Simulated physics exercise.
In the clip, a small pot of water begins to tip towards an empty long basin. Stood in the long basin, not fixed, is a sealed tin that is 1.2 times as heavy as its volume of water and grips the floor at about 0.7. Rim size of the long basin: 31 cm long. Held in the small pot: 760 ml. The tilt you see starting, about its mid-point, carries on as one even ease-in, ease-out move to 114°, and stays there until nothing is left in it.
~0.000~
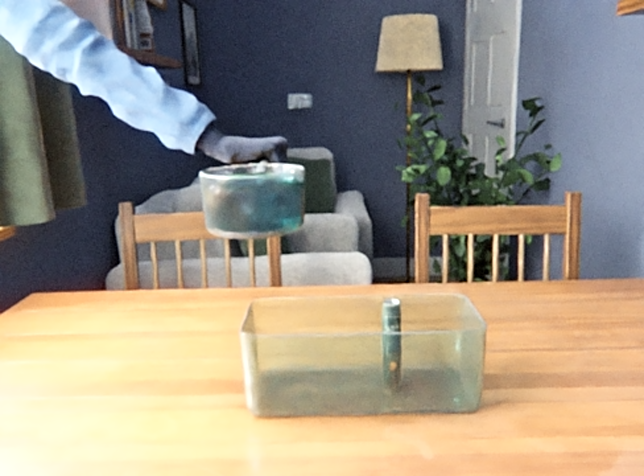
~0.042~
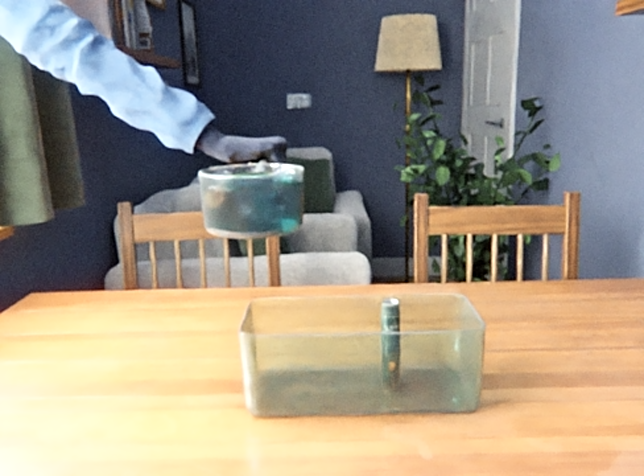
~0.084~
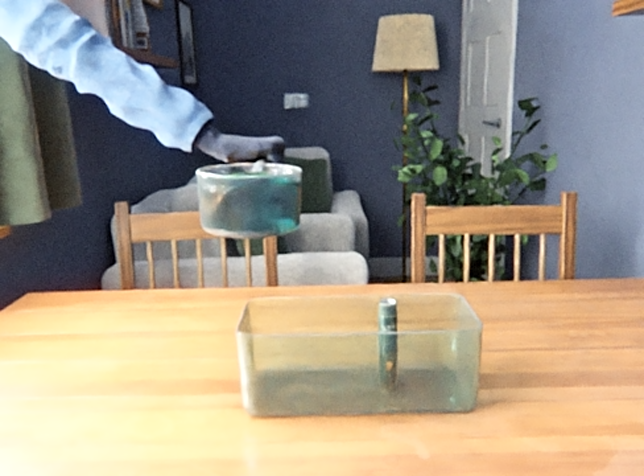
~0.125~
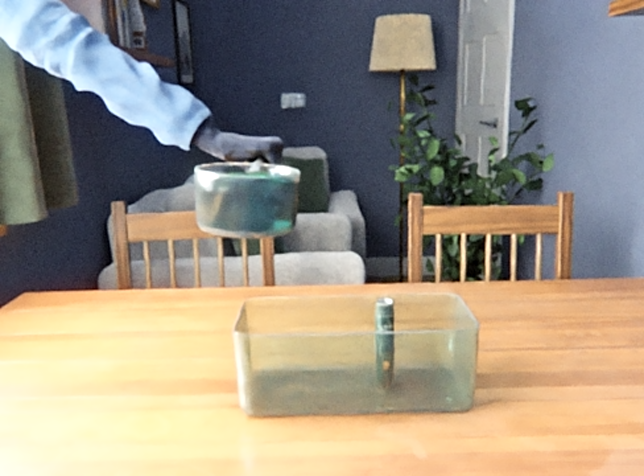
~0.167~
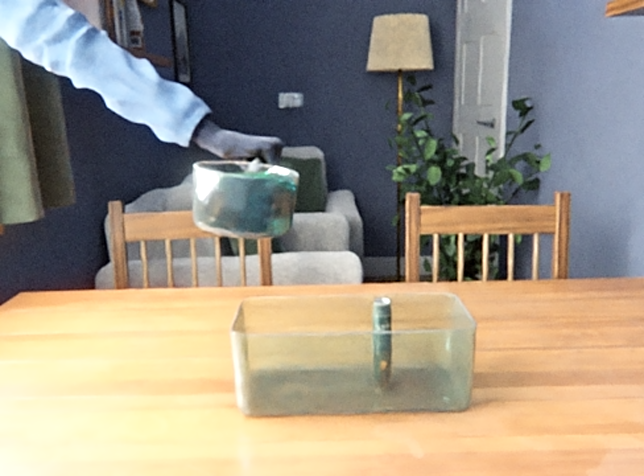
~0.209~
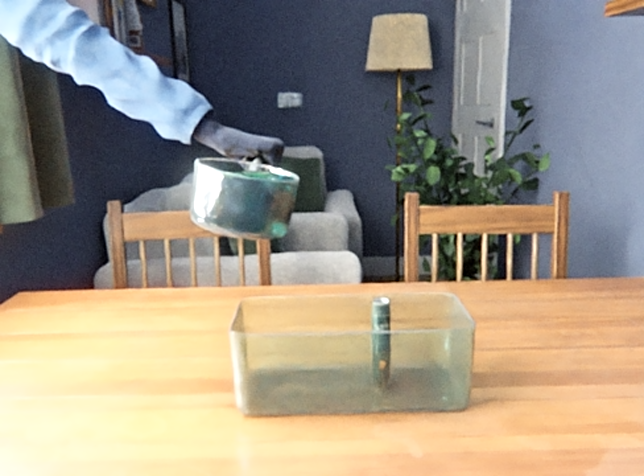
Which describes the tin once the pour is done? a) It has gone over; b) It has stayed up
b, it has stayed up.
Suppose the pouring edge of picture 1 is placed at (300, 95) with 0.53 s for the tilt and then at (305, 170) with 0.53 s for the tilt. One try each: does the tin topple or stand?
Trial 1 - tin tips; trial 2 - tin tips.
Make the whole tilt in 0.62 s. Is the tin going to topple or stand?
Result: Tin tipped over.
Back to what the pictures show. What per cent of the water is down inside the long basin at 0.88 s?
82 per cent, give or take a little.
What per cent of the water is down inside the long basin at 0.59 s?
At that time the basin holds about 12 per cent of the liquid.
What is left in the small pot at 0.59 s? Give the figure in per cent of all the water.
About 52 per cent.
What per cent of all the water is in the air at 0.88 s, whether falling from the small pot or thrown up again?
Near 10 percent.
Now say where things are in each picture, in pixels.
In the first picture, it leans 0°; its right rim is at (303, 171); the water meets the walls at (206, 180) and (302, 178); the long basin's rim runs from (246, 317) to (476, 312); the tin's top is at (392, 306).
In the second picture, it leans 1°; its right rim is at (303, 171); the water meets the walls at (205, 180) and (301, 178).
In the third picture, it leans 2°; its right rim is at (301, 172); the water meets the walls at (202, 180) and (299, 178).
In the fourth picture, it leans 4°; its right rim is at (299, 174); the water meets the walls at (200, 179) and (297, 178).
In the fifth picture, it leans 8°; its right rim is at (298, 177); the water meets the walls at (198, 179) and (296, 178).
In the sixth picture, it leans 12°; its right rim is at (298, 181); the water meets the walls at (199, 179) and (296, 179).
After 0.59 s the tilt is 74° and 52 per cent is still to pour; the tin stands where it began.
After 0.88 s the tilt is 110° and 7 per cent is still to pour; the tin stands where it began.
After 1.17 s the tilt is 114° and 0 per cent is still to pour; the tin stands where it began.
After 1.49 s the tilt is 114° and 0 per cent is still to pour; the tin stands where it began.
In the end the tin stands where it began.
